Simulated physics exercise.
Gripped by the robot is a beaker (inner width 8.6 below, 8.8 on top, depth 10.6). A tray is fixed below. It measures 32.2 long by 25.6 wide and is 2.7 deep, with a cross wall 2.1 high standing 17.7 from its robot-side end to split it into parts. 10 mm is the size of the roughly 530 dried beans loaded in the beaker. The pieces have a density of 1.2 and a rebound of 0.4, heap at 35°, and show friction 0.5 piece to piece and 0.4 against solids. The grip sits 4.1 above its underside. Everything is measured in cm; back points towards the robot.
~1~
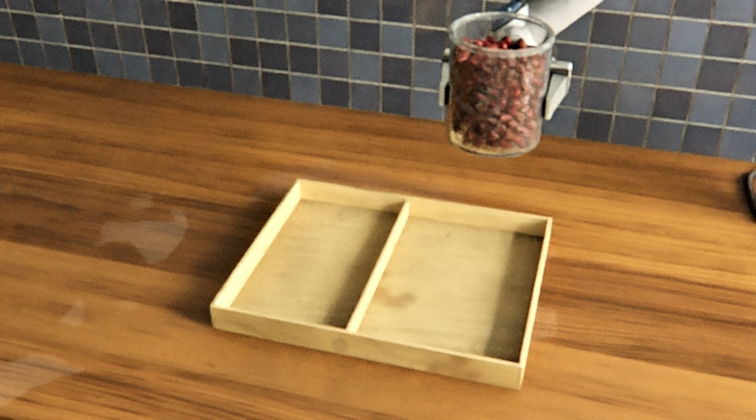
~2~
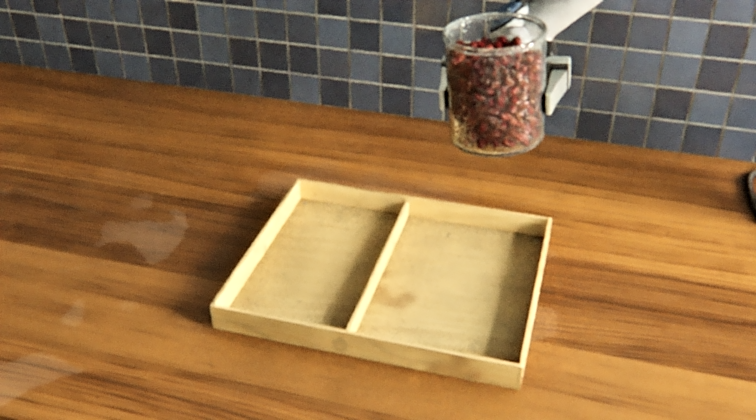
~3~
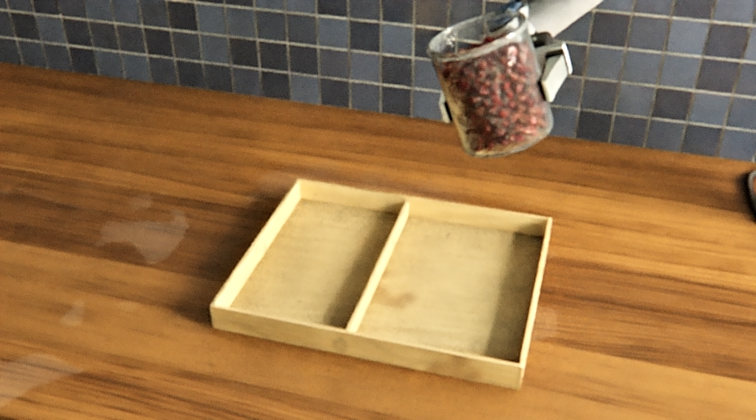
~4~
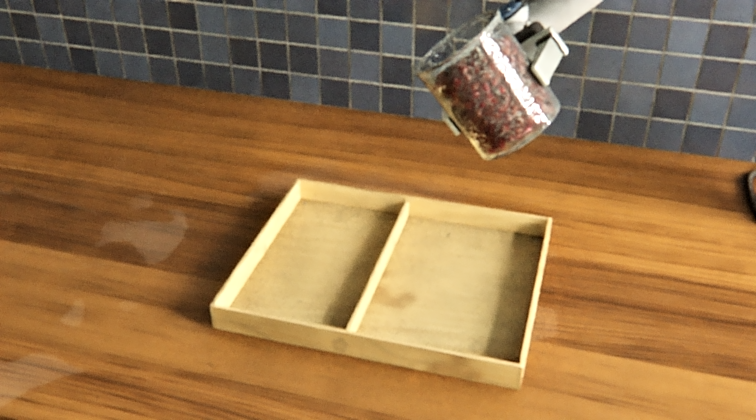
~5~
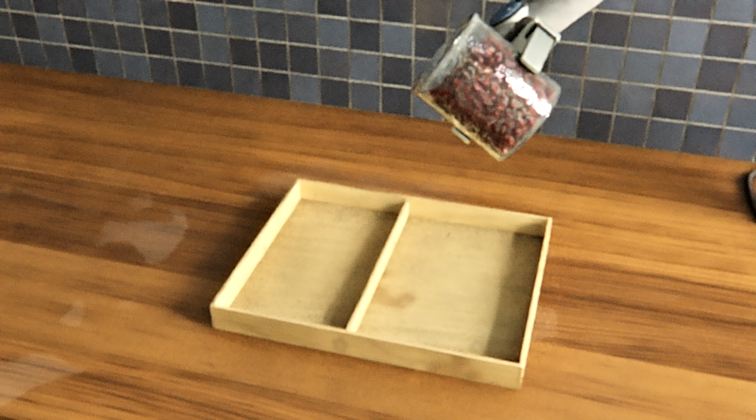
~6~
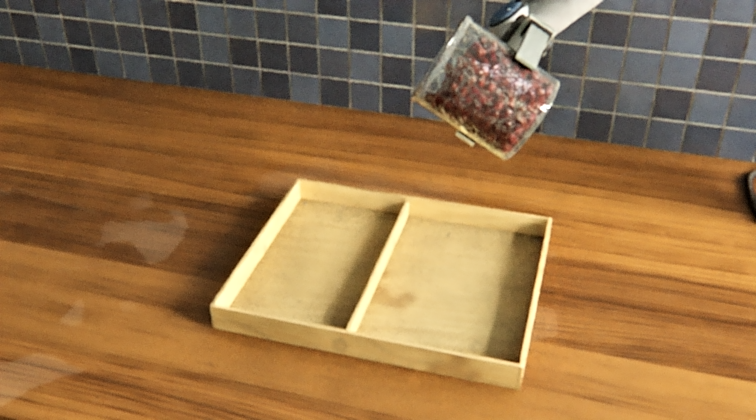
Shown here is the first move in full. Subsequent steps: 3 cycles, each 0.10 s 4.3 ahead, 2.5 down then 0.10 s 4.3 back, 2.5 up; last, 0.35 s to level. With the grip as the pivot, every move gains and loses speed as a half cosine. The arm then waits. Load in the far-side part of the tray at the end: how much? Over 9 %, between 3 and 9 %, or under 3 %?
Over 9 %.
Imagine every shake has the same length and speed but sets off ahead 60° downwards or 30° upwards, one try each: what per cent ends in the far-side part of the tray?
I'd say close to 10 percent for the first and close to 50 percent for the second.
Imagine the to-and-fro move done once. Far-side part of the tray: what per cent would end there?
Then about 5 per cent.
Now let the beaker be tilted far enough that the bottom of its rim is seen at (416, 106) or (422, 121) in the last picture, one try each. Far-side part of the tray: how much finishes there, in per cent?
30 % and 50 %.
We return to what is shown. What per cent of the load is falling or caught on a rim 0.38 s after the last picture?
Roughly 5 per cent.
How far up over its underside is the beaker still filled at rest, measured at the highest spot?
Roughly 10.0 cm.
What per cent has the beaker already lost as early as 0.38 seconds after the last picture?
Roughly 15 percent up to then.
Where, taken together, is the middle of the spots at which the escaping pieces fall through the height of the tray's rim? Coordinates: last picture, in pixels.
(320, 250).
Then, 0.38 s after the last picture, tilted 60° forward, highest piece 29 above the table; 452 in the beaker, 38 in the far-side part, 5 in the robot-side part, 5 on the table or floor, 26 in flight or on a rim.
Then, 0.76 s after the last picture, tilted 34° forward, highest piece 29 above the table; 422 in the beaker, 71 in the far-side part, 13 on the table or floor, 7 in the robot-side part, 13 in flight or on a rim.
Then, 1.15 s after the last picture, level, highest piece 30 above the table; 422 in the beaker, 79 in the far-side part, 13 on the table or floor, 12 in the robot-side part.
Then, 2.20 s after the last picture, level, highest piece 30 above the table; 422 in the beaker, 79 in the far-side part, 13 on the table or floor, 12 in the robot-side part.
Final count, 422 in the beaker, 79 in the far-side part, 13 on the table or floor, 12 in the robot-side part. That is 15 % in the far-side part of the tray.
